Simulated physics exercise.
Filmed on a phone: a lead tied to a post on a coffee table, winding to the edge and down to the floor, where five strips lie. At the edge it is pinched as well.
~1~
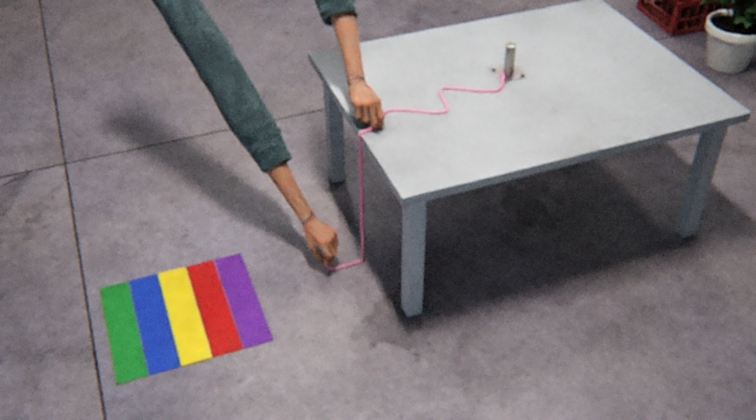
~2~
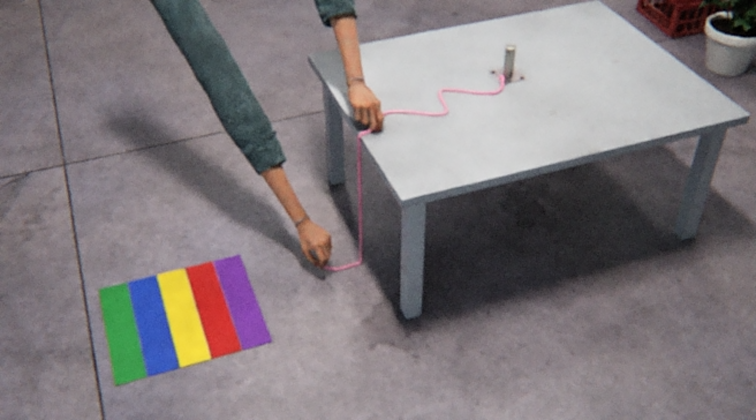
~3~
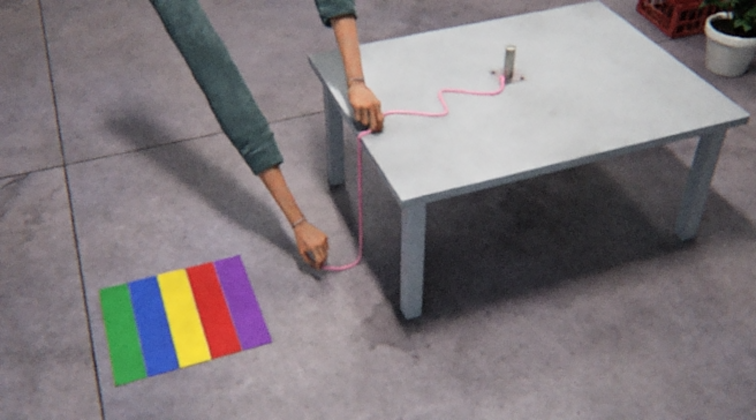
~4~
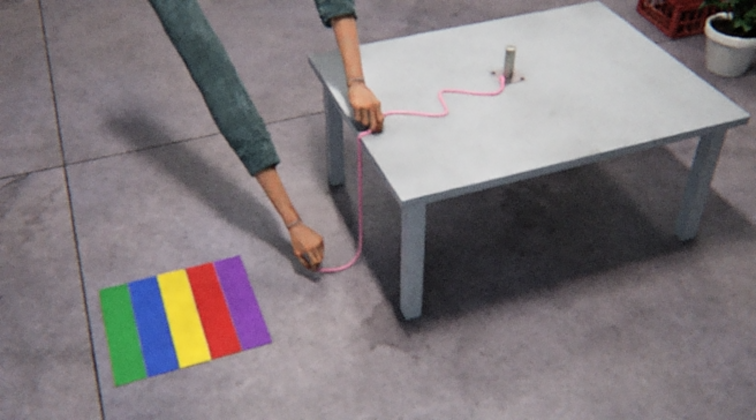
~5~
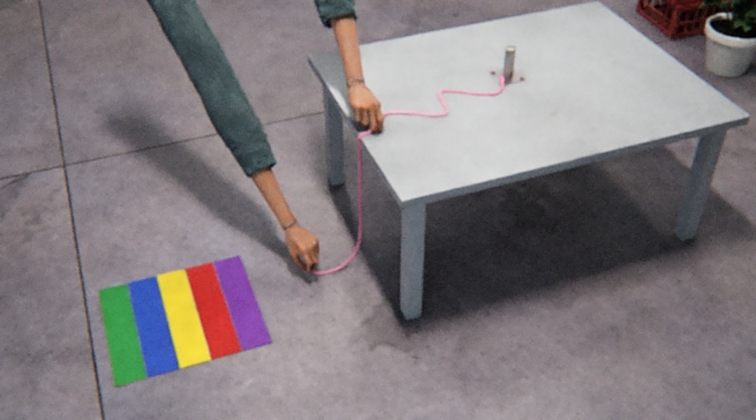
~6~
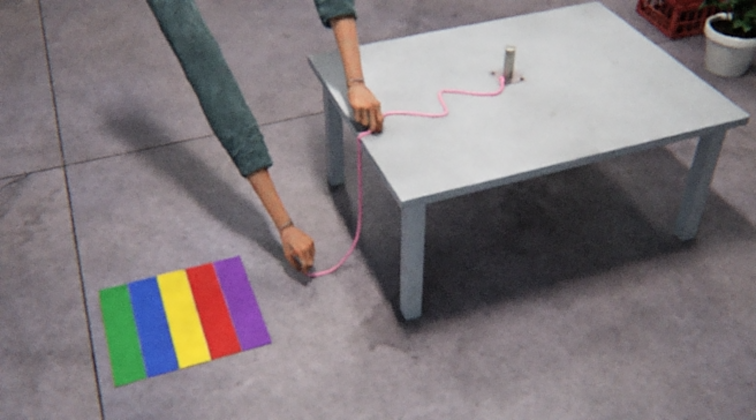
Hand drawing the end of a pink cord slowly left across the floor while another hand pinches it at the table edge.
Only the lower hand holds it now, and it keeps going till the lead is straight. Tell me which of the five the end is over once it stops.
It is over the blue strip.
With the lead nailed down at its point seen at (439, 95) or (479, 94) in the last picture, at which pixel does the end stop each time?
Respectively (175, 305) and (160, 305).
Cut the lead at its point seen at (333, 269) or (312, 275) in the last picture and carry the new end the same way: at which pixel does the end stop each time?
(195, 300) and (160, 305).
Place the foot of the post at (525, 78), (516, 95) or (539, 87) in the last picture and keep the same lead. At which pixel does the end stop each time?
In order, it comes out close to (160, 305), (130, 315) and (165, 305).
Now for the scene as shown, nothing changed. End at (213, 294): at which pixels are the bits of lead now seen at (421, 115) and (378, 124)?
Approx. (370, 120); approx. (345, 160).
A little later, end near (213, 294); over red.
Next, end near (170, 305); over yellow.
When it is tight, end near (144, 312); over blue. Over blue.
